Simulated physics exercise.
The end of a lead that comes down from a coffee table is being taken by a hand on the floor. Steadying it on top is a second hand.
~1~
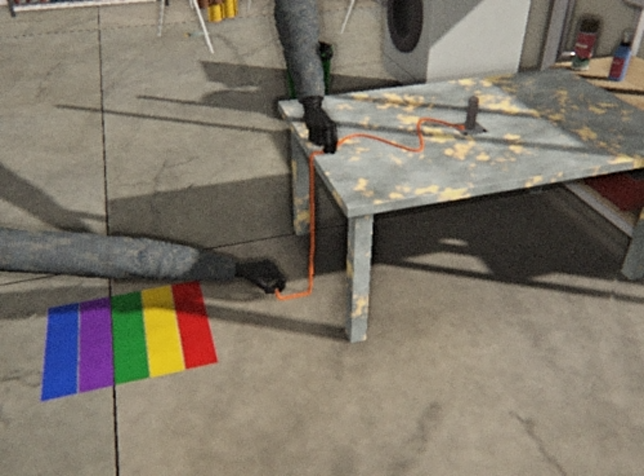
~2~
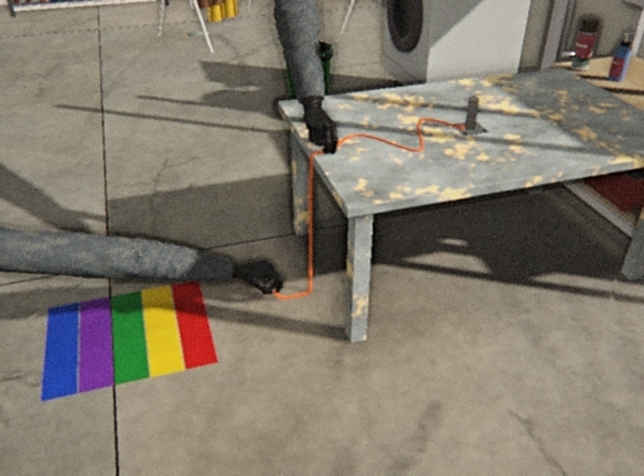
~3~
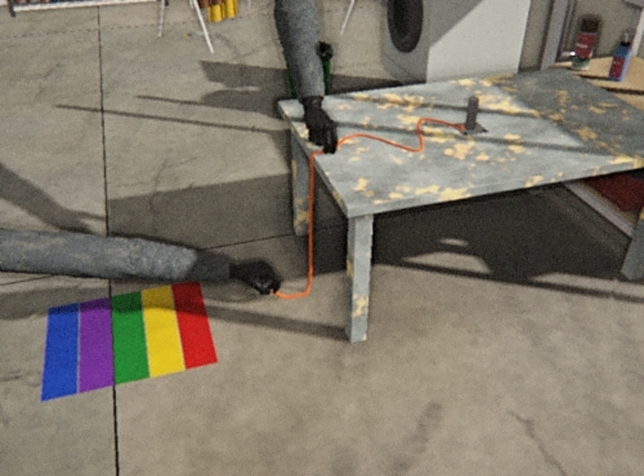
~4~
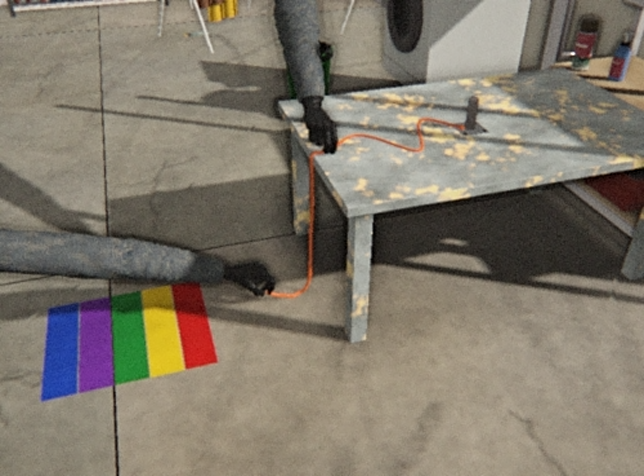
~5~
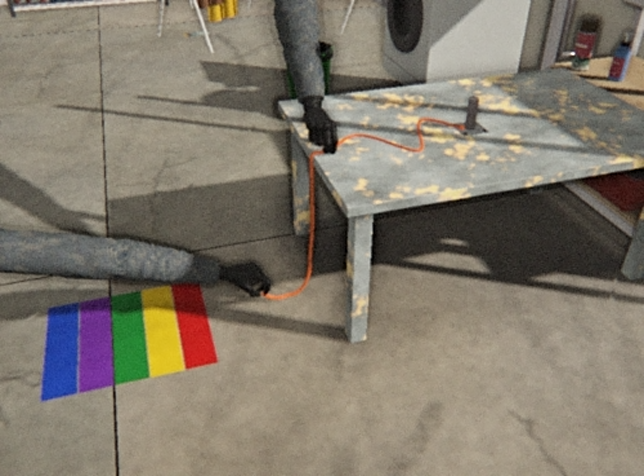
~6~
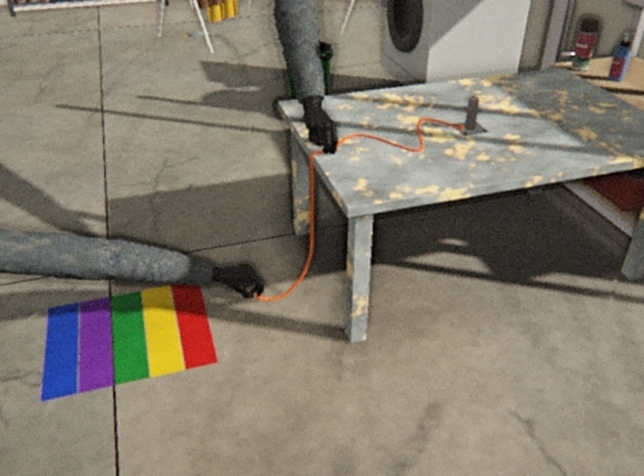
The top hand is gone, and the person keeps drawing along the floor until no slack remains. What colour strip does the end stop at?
Blue.
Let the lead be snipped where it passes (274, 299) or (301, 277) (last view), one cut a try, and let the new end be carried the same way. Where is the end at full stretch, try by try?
The first cut gives (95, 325) and the second gives (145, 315).
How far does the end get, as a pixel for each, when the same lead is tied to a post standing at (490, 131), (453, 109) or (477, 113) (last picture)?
In order, near (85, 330), (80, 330) and (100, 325).
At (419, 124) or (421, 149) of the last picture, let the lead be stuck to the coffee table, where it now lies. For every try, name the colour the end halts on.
Try 1: Purple; try 2: Green.
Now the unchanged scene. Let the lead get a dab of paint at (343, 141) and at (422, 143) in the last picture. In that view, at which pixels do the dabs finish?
Roughly (271, 182) for the first and (371, 143) for the second.
Soon after, end near (132, 319); over green.
Then, end near (87, 328); over purple.
At full stretch, end near (62, 333); over blue. The blue one.
